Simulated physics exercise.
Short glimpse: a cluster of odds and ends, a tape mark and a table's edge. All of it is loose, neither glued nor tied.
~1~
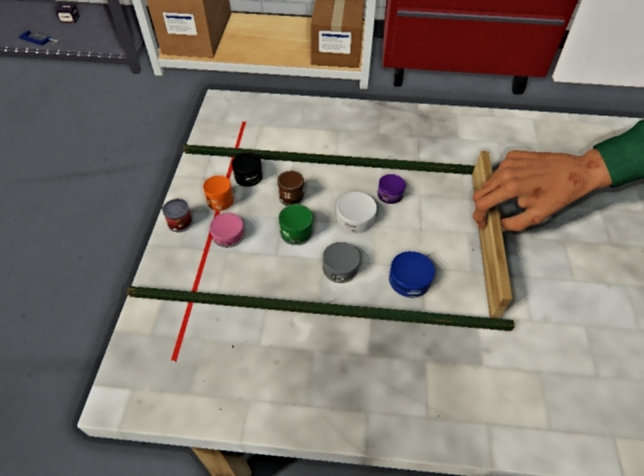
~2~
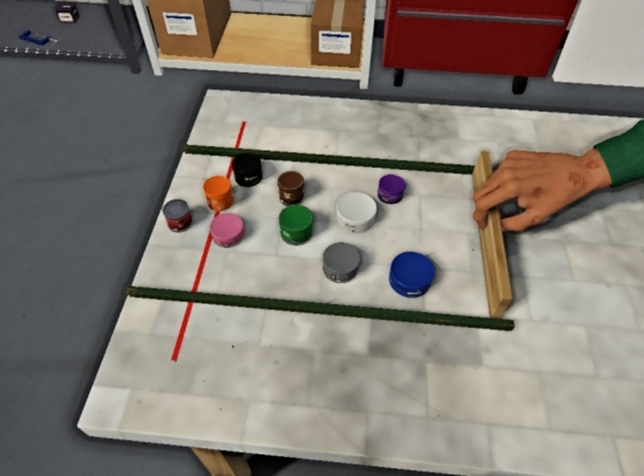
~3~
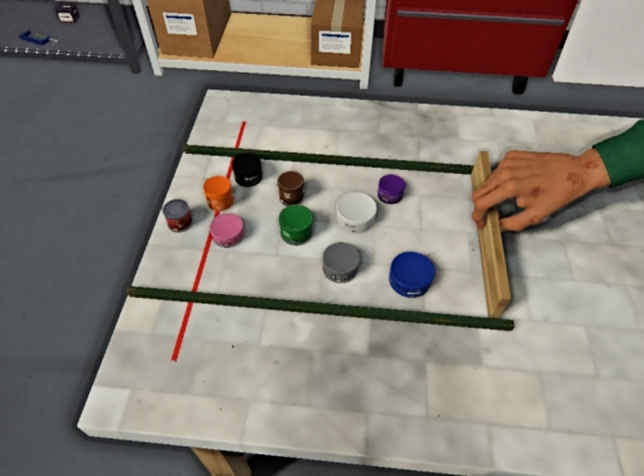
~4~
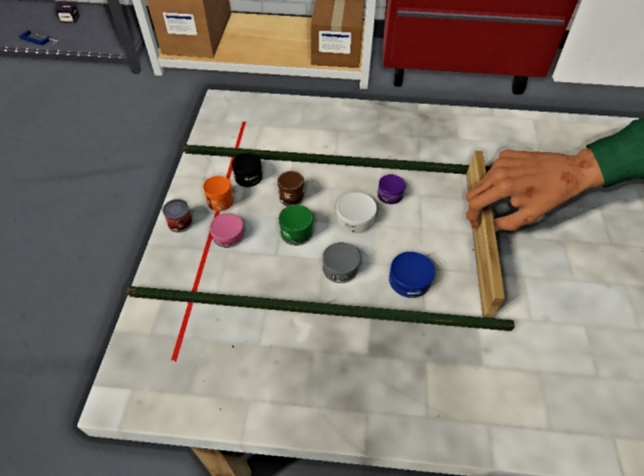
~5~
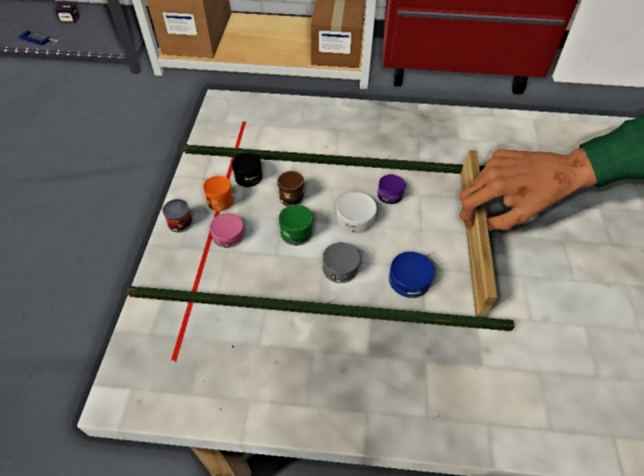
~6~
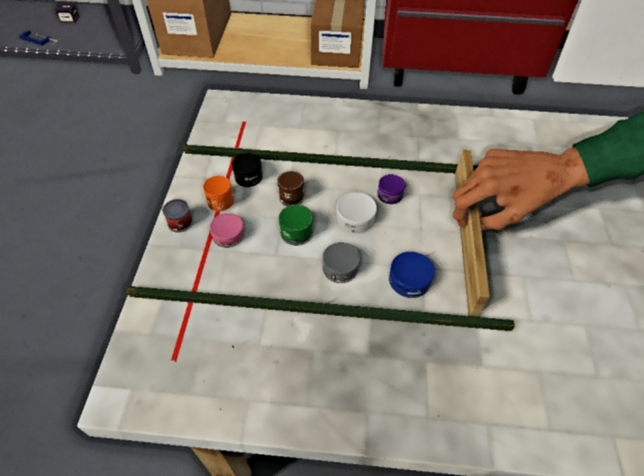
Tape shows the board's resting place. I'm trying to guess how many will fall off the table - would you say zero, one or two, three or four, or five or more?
I would say one or two.
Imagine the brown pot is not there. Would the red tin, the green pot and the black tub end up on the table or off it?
Red tin down; green pot still up; black tub still up.
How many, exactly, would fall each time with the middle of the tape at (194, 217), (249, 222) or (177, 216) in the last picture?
Try by try, 5, 0 and 5.
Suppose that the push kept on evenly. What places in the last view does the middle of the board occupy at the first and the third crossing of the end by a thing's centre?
(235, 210), later (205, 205).
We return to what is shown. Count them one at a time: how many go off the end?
The count is 1.
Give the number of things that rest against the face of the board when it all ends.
4.
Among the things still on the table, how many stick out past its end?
That would be 3.
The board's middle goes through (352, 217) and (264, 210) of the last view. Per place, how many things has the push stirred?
So 4, and at the other place 9.
A little later, none off yet; red tin at rest near (178, 216); orange tub at rest near (219, 194); pink pot at rest near (228, 230).
When it is over, the number that fall off is one or two; down, red tin.
